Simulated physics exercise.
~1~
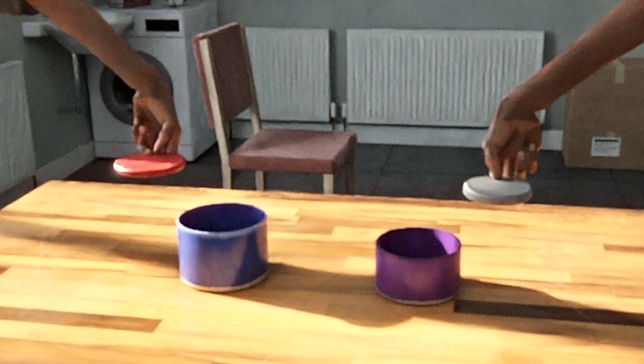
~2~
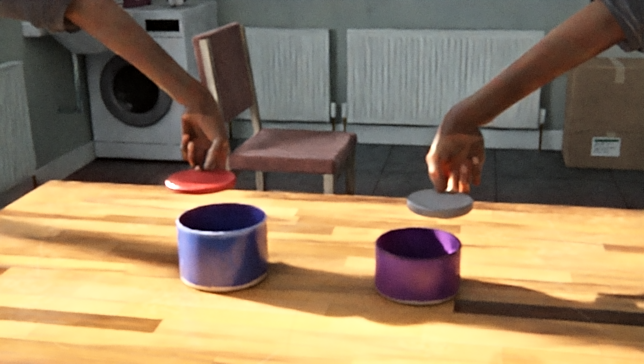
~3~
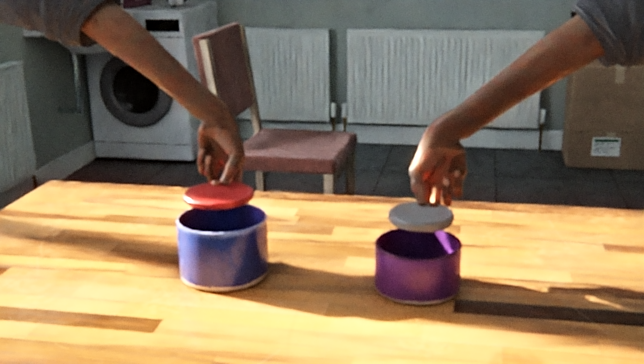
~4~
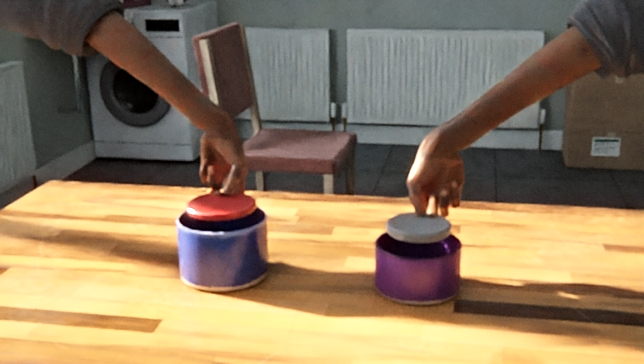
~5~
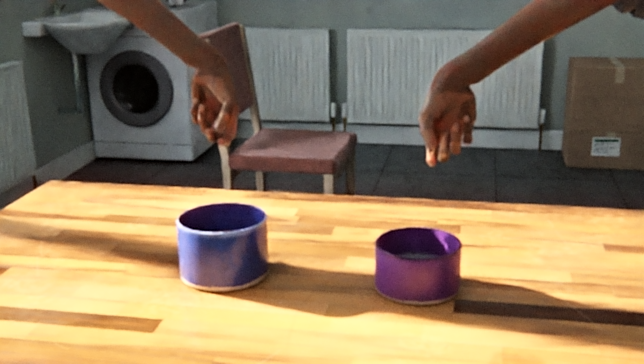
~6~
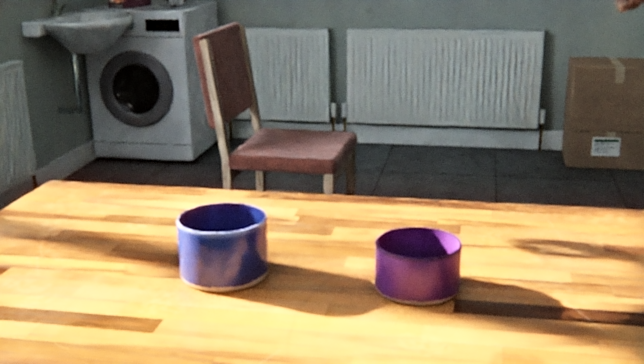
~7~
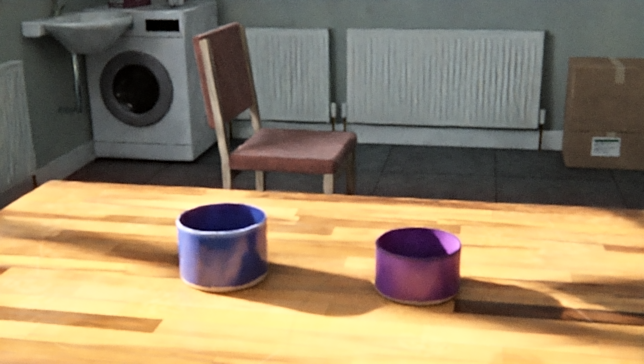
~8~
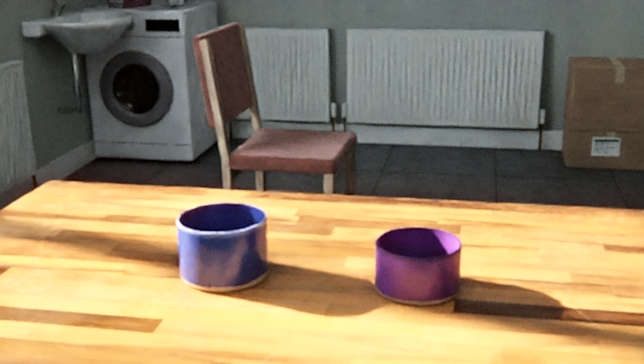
On a wooden table, two hands lower red and grey lids, which drop inside open containers.
